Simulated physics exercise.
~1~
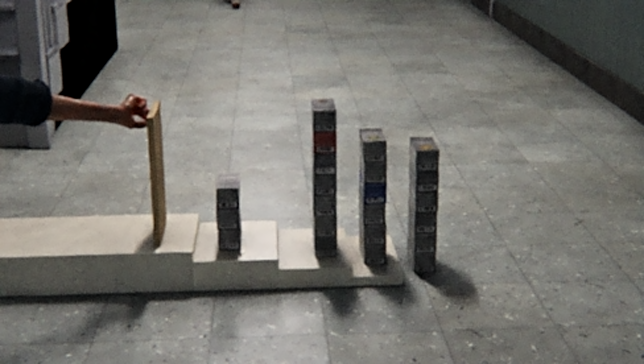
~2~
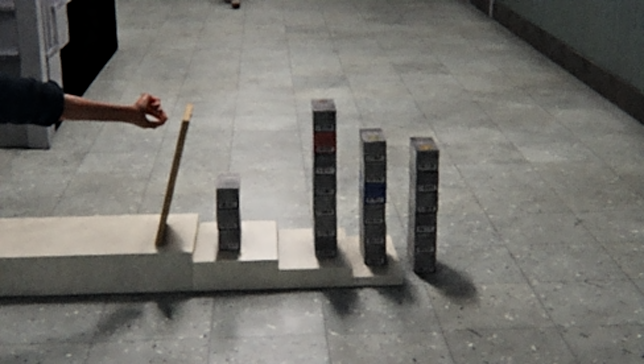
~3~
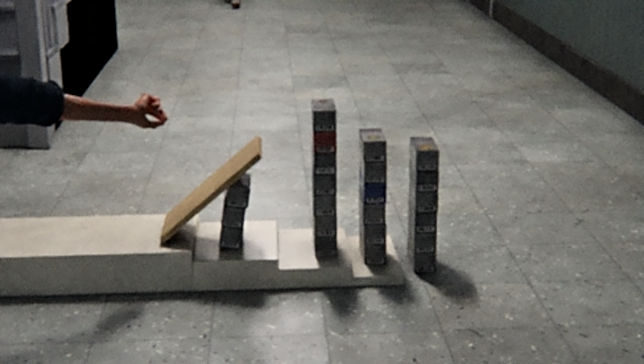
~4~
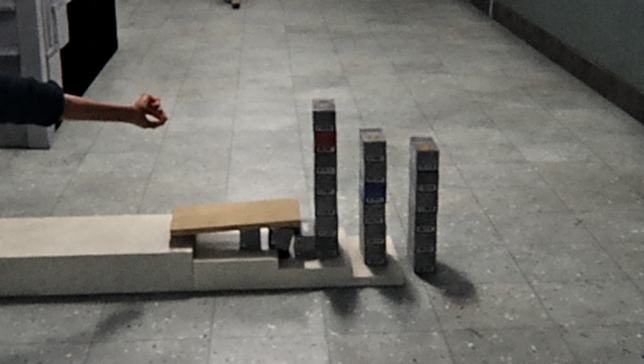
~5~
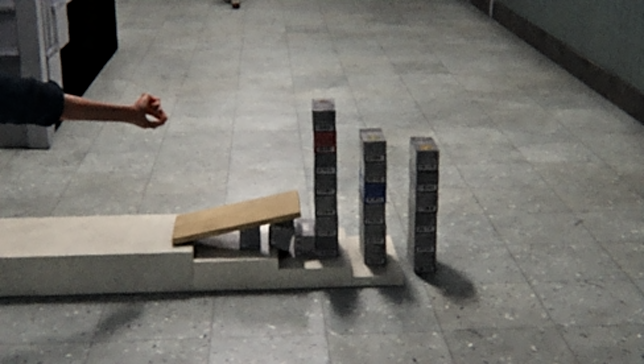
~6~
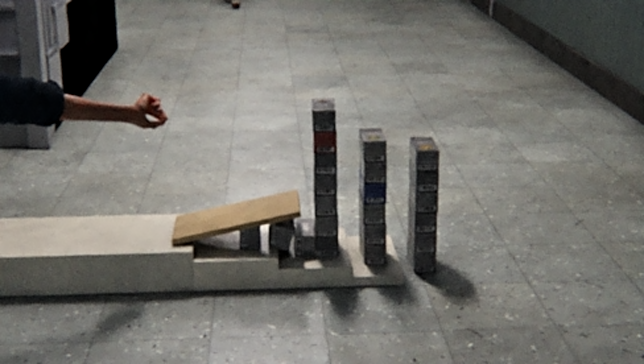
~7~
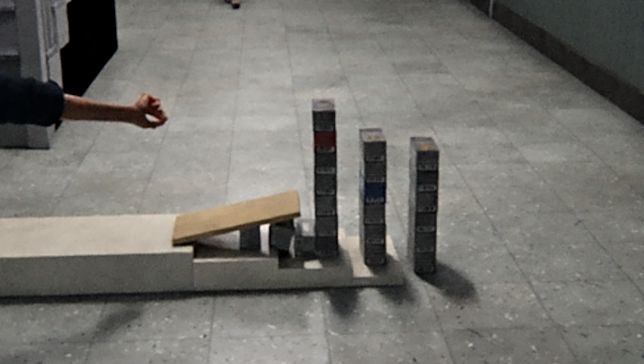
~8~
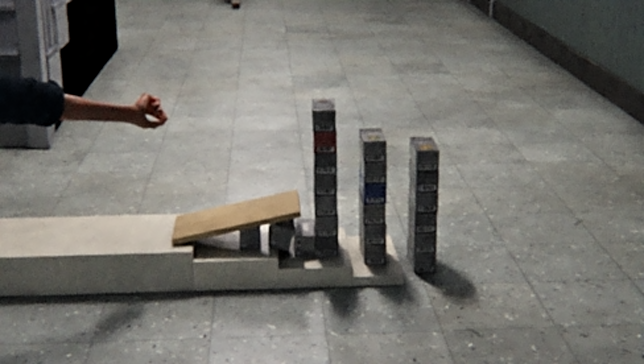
A board held upright by a hand is released and tips right onto the shortest pile of small boxes, toppling it on the pale steps, then rests slanted over the fallen pieces while the three taller piles, including the red and blue boxes, stay standing.
